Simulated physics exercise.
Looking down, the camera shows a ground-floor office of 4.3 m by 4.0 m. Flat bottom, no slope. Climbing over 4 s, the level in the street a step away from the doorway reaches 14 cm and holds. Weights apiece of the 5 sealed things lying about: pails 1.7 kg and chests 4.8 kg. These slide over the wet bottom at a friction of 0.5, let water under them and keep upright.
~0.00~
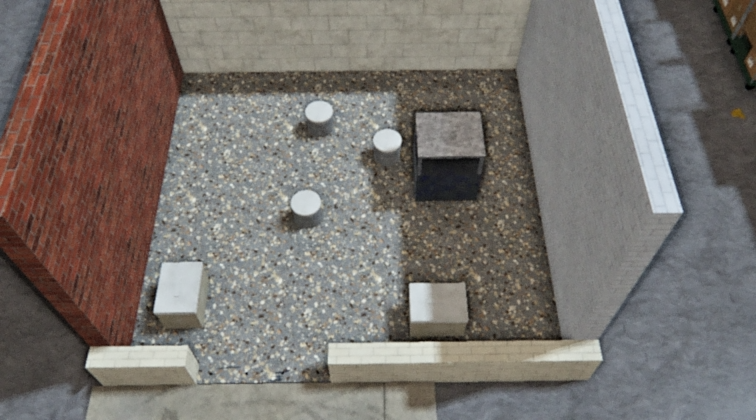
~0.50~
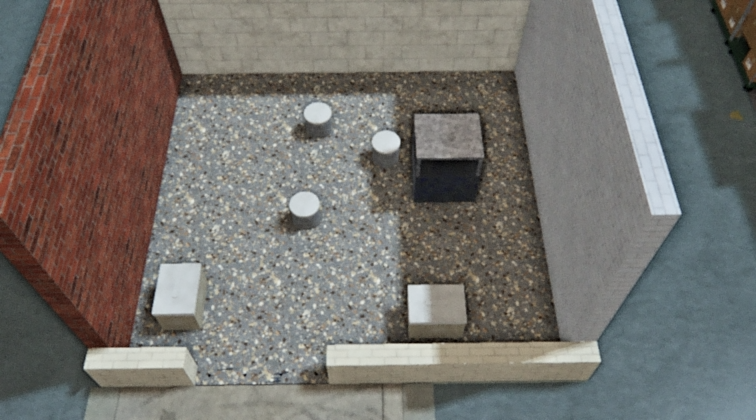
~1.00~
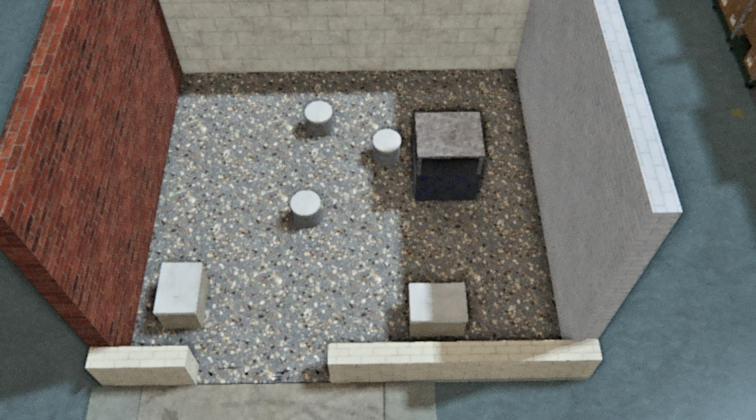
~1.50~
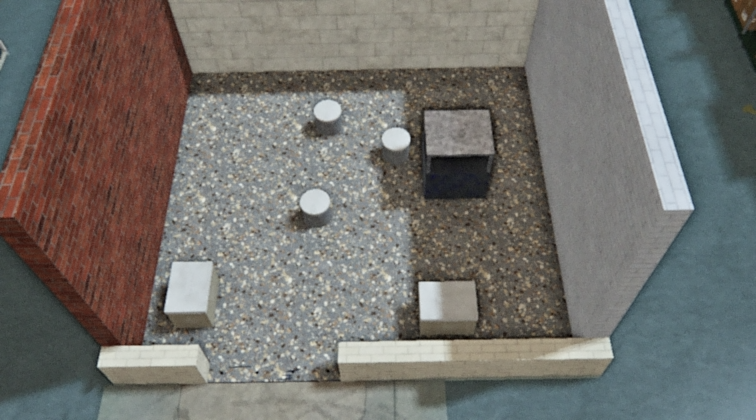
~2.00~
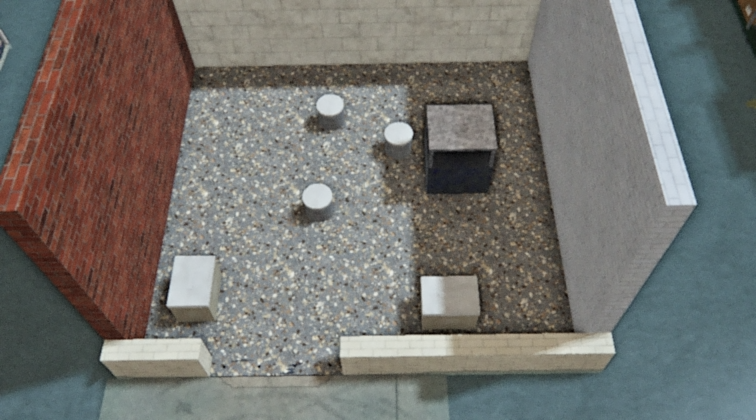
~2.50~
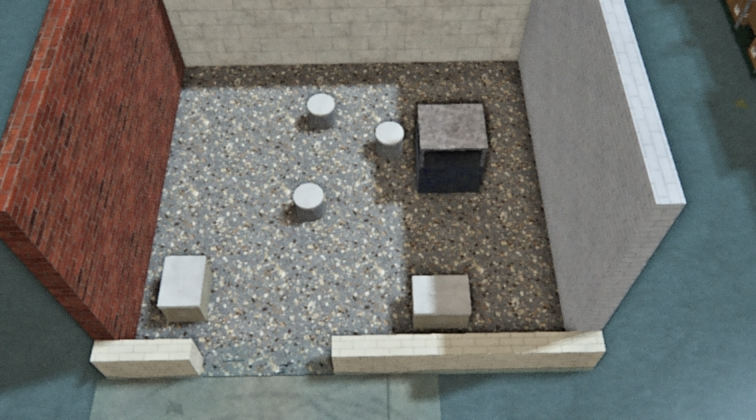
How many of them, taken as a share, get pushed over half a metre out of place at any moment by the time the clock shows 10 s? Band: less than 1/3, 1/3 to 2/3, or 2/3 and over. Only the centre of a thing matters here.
Band: 1/3 to 2/3.
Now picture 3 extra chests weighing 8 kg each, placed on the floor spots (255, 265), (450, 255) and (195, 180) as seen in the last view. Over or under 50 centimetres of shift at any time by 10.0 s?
So, in the order asked, it's too far, not far enough and too far.
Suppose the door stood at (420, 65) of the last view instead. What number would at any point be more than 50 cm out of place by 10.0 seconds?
You'd get 3 in that case.
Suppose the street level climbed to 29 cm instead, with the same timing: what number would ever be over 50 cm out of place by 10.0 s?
Then it comes to 3.
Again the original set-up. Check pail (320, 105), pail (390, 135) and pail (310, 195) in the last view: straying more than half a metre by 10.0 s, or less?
In turn: Above the mark, above the mark, above the mark.
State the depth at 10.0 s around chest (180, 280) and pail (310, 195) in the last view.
Some 3 cm at the first, some 3 cm at the second.
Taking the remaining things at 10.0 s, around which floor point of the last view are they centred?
I'd say about (411, 168) in the last view.
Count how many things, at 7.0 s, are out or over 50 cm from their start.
The count is 3.
After 3.5 s 0 of 5 are over 50 cm from their spots; 0 afloat.
After 4.5 s 0 of 5 are over 50 cm from their spots; 0 afloat.
After 7.0 s 3 of 5 are over 50 cm from their spots; 2 afloat.
After 10.0 s 3 of 5 are over 50 cm from their spots, and 3 have been at some point; 4 afloat.
